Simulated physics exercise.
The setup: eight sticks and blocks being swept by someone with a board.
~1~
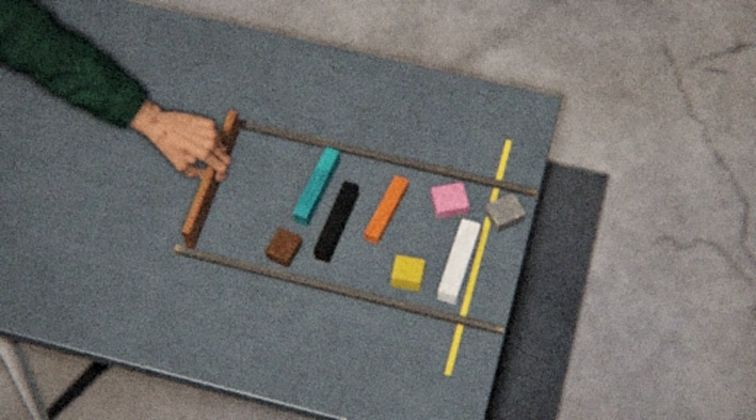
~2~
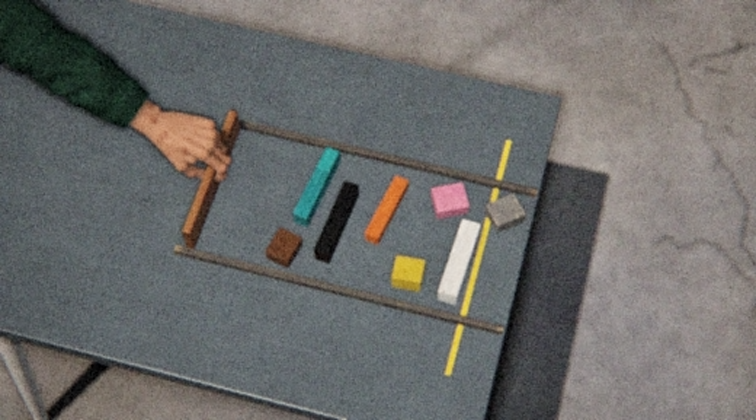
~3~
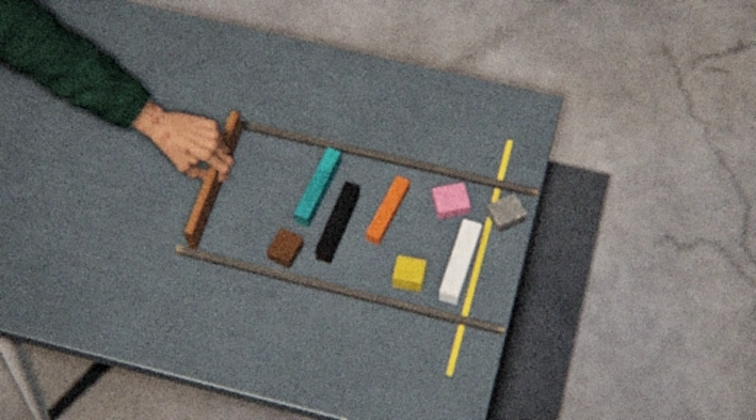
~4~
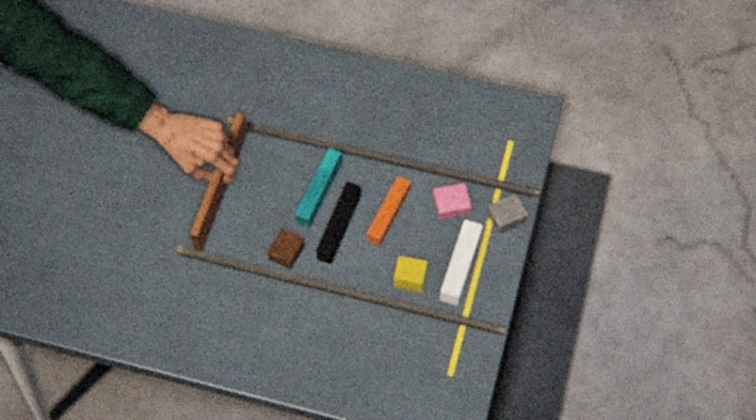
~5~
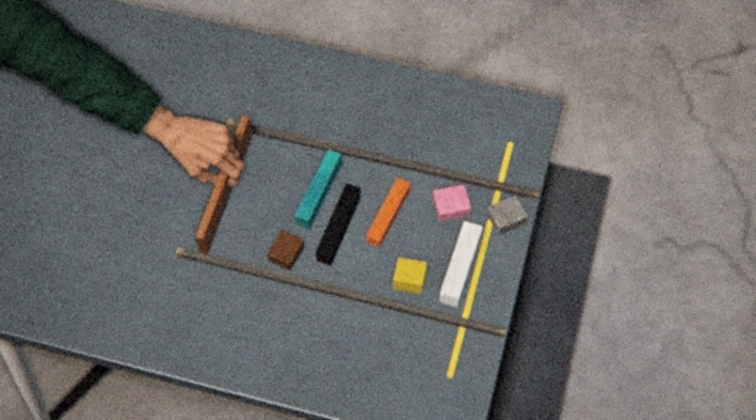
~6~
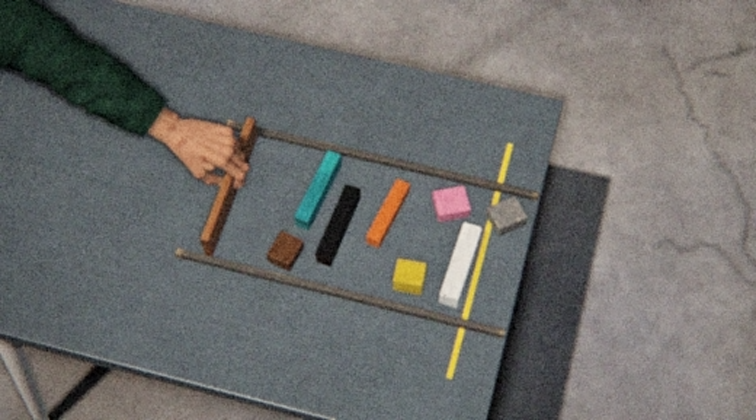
On a grey table, a hand slides a wooden board slightly right toward eight blocks and sticks.
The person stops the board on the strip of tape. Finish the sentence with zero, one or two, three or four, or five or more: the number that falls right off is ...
The number that falls right off is three or four.
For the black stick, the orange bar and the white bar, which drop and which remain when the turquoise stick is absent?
Result - black stick: Up; orange bar: Up; white bar: Gone.
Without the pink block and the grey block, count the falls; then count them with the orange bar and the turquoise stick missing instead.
The first count is 2 and the second is 2.
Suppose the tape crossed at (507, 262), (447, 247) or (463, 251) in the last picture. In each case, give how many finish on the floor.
Counts per try, in order: 6 / 1 / 2.
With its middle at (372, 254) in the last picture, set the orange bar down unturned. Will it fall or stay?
In the end it falls away.
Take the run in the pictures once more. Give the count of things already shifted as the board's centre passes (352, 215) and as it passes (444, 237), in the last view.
It comes to 4 for the first spot, 8 for the other.
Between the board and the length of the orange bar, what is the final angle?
Around 10 degrees.
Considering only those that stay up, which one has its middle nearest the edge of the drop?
The orange bar finishes closest.
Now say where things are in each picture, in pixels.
Grey block (505, 213); white bar (459, 261); pink block (450, 201); board (212, 179); tape (480, 252), in the first frame.
White bar (459, 261); turquoise stick (317, 187), in the second frame.
Pink block (451, 201); black stick (338, 222), in the third frame.
Grey block (507, 214); board (220, 181), in the fourth frame.
White bar (461, 264); orange bar (389, 212), in the fifth frame.
Grey block (507, 216); white bar (461, 265); pink block (451, 204); board (230, 186); tape (481, 255), in the sixth frame.
Soon after, none off yet; grey block at rest near (507, 216); white bar at rest near (461, 265); pink block at rest near (451, 204).
After that, none off yet; grey block tilting well over near (546, 229); white bar displaced a little near (512, 271); pink block displaced well along near (512, 217).
In the end, the number that fall off is three or four; gone, yellow block, pink block, white bar and grey block.
